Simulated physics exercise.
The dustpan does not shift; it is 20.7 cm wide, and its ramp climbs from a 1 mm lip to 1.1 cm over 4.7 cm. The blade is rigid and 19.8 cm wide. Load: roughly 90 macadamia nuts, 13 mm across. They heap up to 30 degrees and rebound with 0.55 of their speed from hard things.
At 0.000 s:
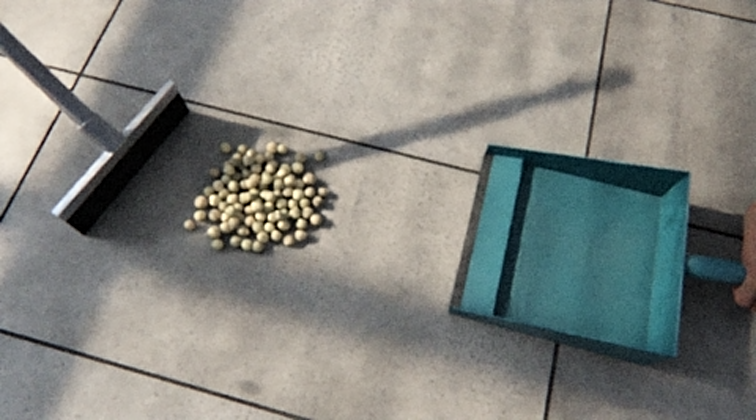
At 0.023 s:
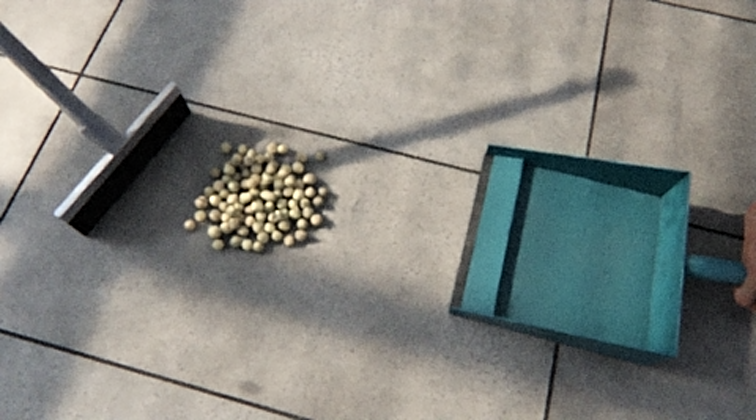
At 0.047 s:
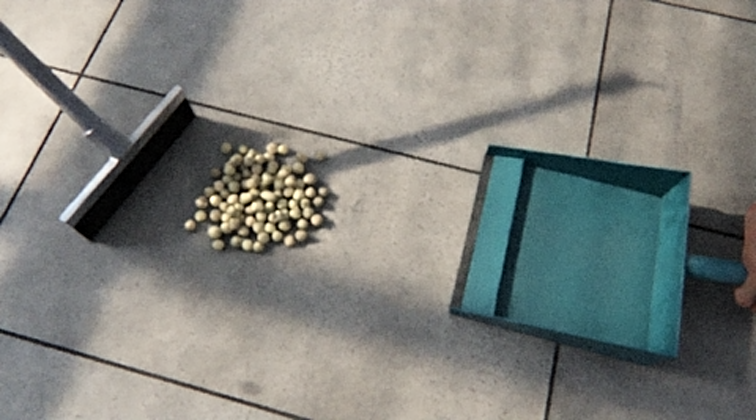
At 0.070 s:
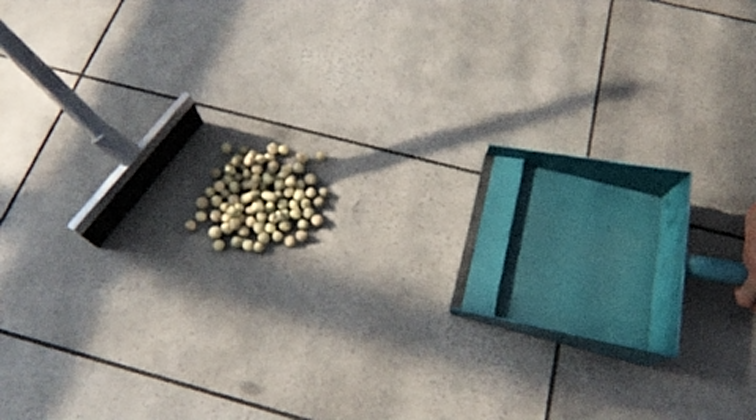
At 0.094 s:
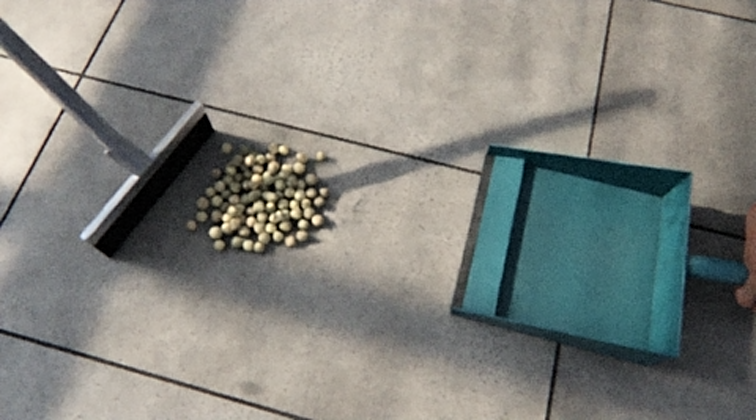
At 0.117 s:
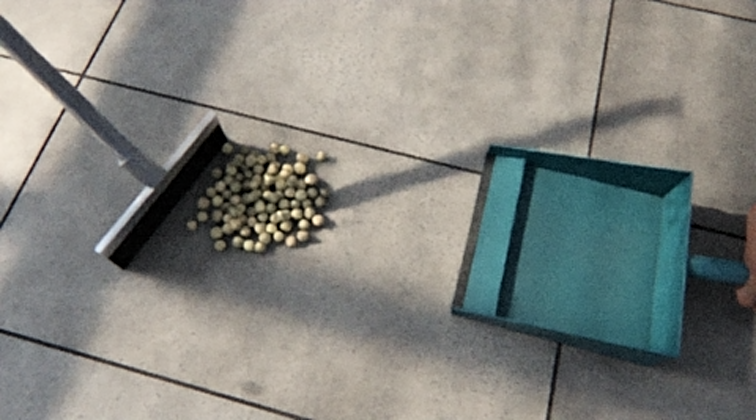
At first, a squeegee-like blade on a long handle rests left of a pile of small, round, pale nuts on grey paving, while a hand holds a teal dustpan at right. The blade then slides right and slightly towards the viewer, reaching the pile's left edge and barely shifting the nuts.
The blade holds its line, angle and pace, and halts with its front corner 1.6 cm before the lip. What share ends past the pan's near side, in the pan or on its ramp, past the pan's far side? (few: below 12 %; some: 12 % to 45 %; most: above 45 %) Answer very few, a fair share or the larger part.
Past the pan's near side: The larger part; in the pan or on its ramp: Very few; past the pan's far side: Very few.
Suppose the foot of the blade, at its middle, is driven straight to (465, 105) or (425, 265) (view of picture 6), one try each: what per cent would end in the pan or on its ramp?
Some 5 and 30 per cent.
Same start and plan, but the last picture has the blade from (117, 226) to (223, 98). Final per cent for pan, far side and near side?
Pan 30, far 0, near 35.
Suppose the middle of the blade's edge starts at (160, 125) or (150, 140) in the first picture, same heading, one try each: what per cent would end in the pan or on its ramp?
Some 15 and 15 per cent.
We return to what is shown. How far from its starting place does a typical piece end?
About 30 cm.
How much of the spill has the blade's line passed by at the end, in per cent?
Some 45 per cent.
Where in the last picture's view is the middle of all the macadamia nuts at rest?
At about (483, 333).
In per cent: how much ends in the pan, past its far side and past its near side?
Near side 50, pan 0, far side 5.
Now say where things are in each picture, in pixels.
In the first picture, blade from (63, 215) to (173, 89), moved 0.0 cm, 0 of the pieces shifted so far; middle of the pieces at (266, 196); pan at (576, 257).
In the second picture, blade from (65, 217) to (175, 90), moved 0.3 cm, 0 of the pieces shifted so far; middle of the pieces at (266, 196).
In the third picture, blade from (70, 221) to (180, 94), moved 1.1 cm, 0 of the pieces shifted so far; middle of the pieces at (266, 196).
In the fourth picture, blade from (78, 229) to (188, 101), moved 2.4 cm, 0 of the pieces shifted so far; middle of the pieces at (267, 196).
In the fifth picture, blade from (90, 240) to (200, 110), moved 4.3 cm, 0 of the pieces shifted so far; middle of the pieces at (267, 196).
In the sixth picture, blade from (105, 252) to (214, 120), moved 6.5 cm, 0 of the pieces shifted so far; middle of the pieces at (268, 196); pan at (579, 257). Its pace works out near 0.97 m/s, heading 24 degrees towards the viewer's side.
After 0.29 s, middle of the blade 20 cm from the lip; 0 % over the lip, far side 0 %, near side 25 %.
Then, at 0.41 s, middle of the blade 9 cm from the lip; 0 % over the lip, far side 0 %, near side 45 %.
After 0.66 s, middle of the blade 4 cm from the lip; 10 % over the lip, far side 5 %, near side 50 %.
By 1.9 s all is still; near side 50 %, pan 0 %, far side 5 %, in front of the lip or behind the blade 45 %.
